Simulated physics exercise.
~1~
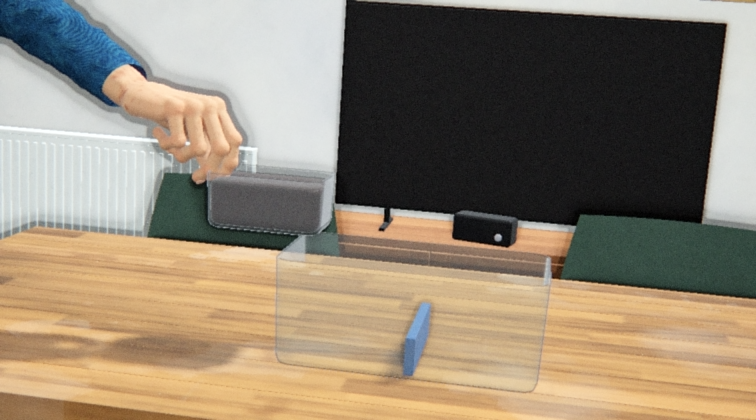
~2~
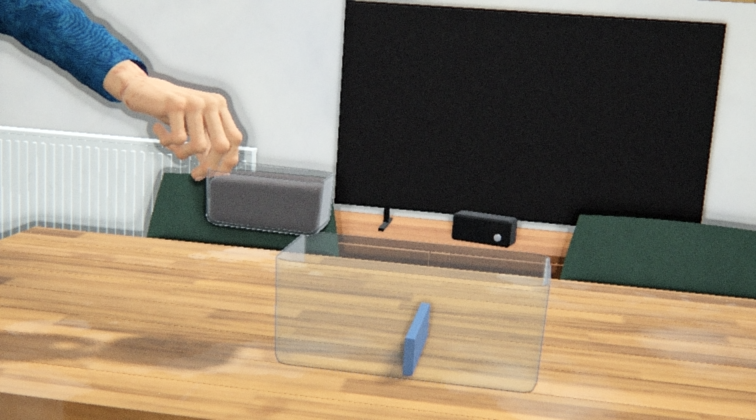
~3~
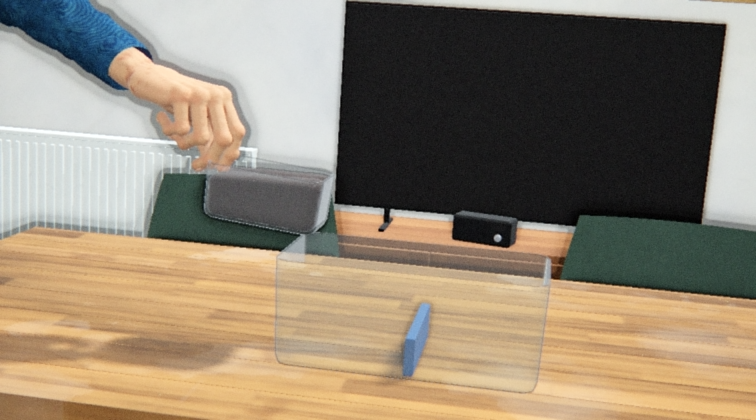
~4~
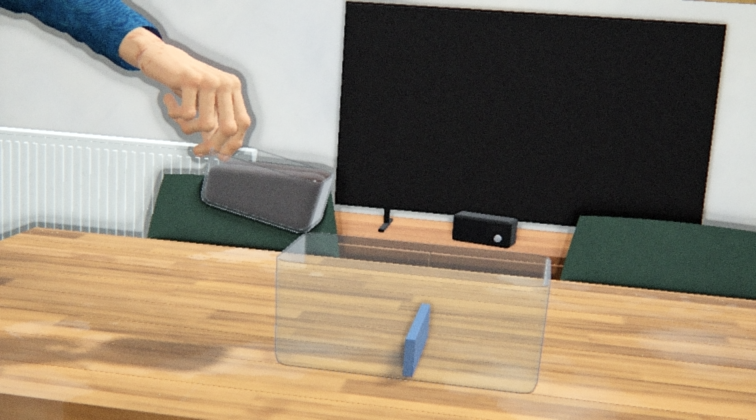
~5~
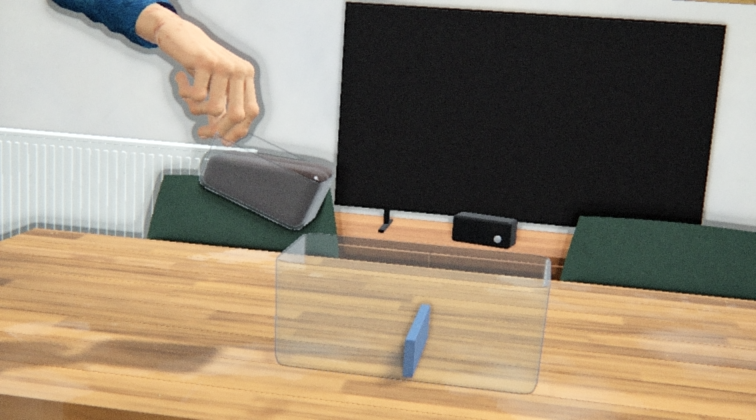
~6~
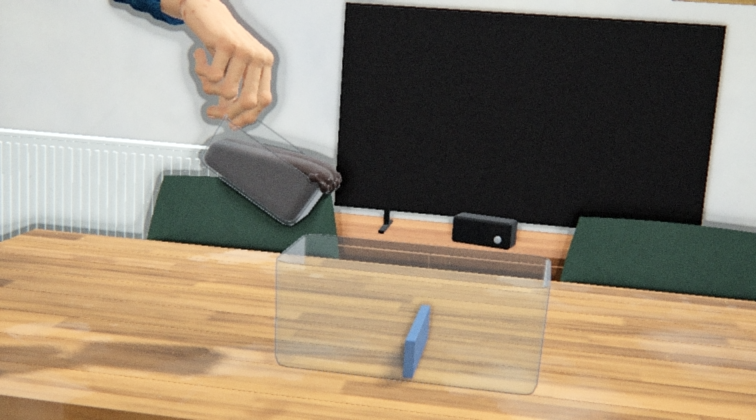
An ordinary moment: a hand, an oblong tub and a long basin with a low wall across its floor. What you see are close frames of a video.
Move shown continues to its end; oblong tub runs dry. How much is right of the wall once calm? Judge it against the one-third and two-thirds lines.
I predict a middling amount ends up right of the wall, one third up to two thirds.
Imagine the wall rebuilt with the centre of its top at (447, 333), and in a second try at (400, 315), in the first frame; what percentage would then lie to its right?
The first one comes to 15 percent, while the second comes to 70 percent.
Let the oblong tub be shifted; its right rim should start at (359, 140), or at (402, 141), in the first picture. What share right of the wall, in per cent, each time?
First about 75, then 85 per cent.
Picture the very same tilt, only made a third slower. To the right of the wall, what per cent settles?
Result: Roughly 30 %.
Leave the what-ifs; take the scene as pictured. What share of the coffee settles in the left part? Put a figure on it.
I'd put it near 55 per cent.
A moment on, the oblong tub is tipped on its side and 29 per cent is still to pour, 21 is left of the wall and 0 right of it.
Next, the oblong tub is tipped on its side and 3 per cent is still to pour, 40 is left of the wall and 50 right of it.
Then the oblong tub is tipped on its side and 1 per cent is still to pour, 49 is left of the wall and 46 right of it.
Later the oblong tub is tipped on its side and 0 per cent is still to pour, 53 is left of the wall and 46 right of it.
Finally, 53 per cent lies left of the wall, 46 right of it and 2 outside.
